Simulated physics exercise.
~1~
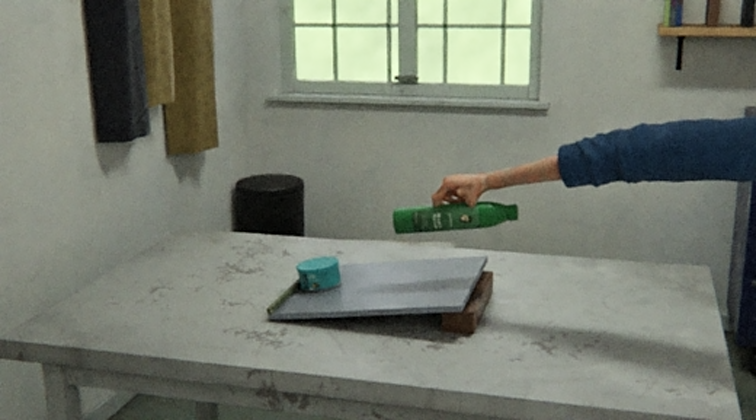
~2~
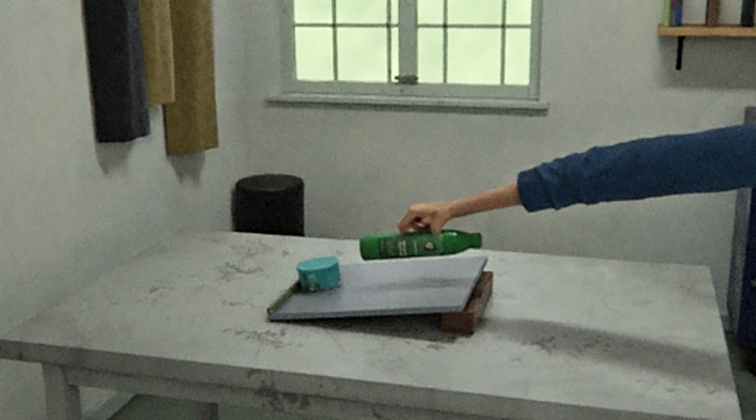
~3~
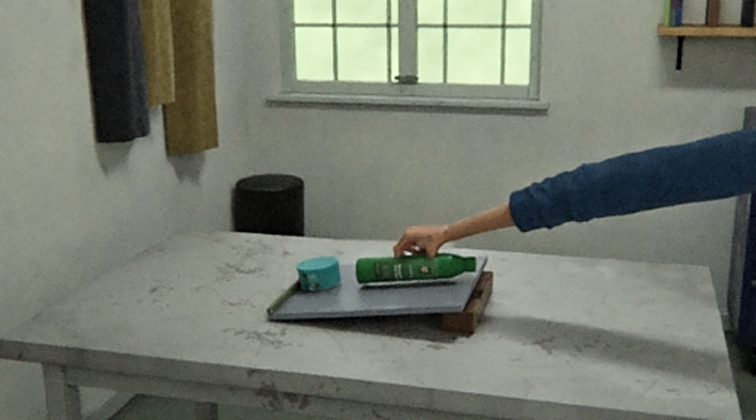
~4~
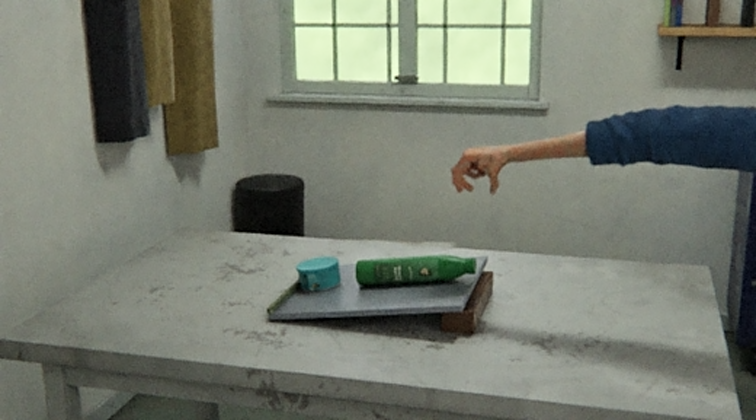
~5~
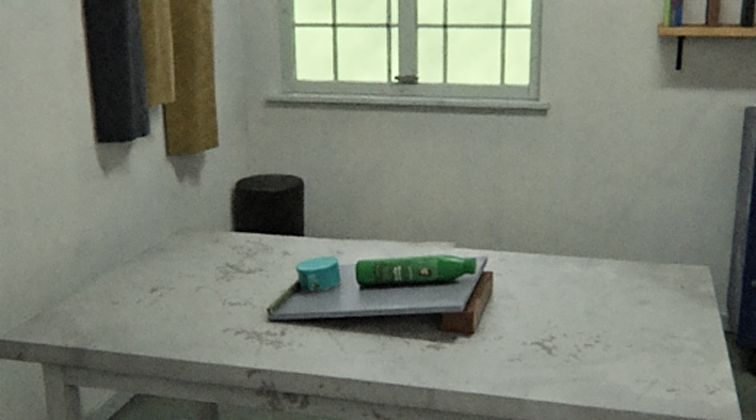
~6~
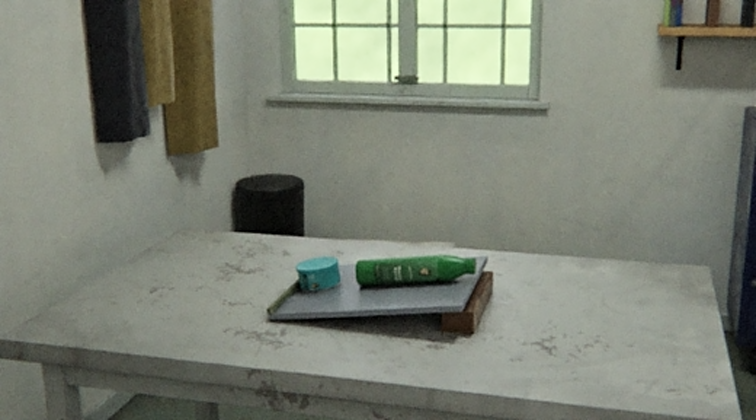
A green bottle, held on its side by a hand reaching in from the right, hovers above a tilted grey board on a worn white table. A turquoise tub sits near the board's lower left end, and a brown block props up the right end. The hand carries the bottle left and down, then lowers it onto the slope, lying lengthwise beside the tub. The fingers let go, and the arm draws back to the right and out of view. The bottle stays where it was laid, at rest, with the tub and board unmoved.
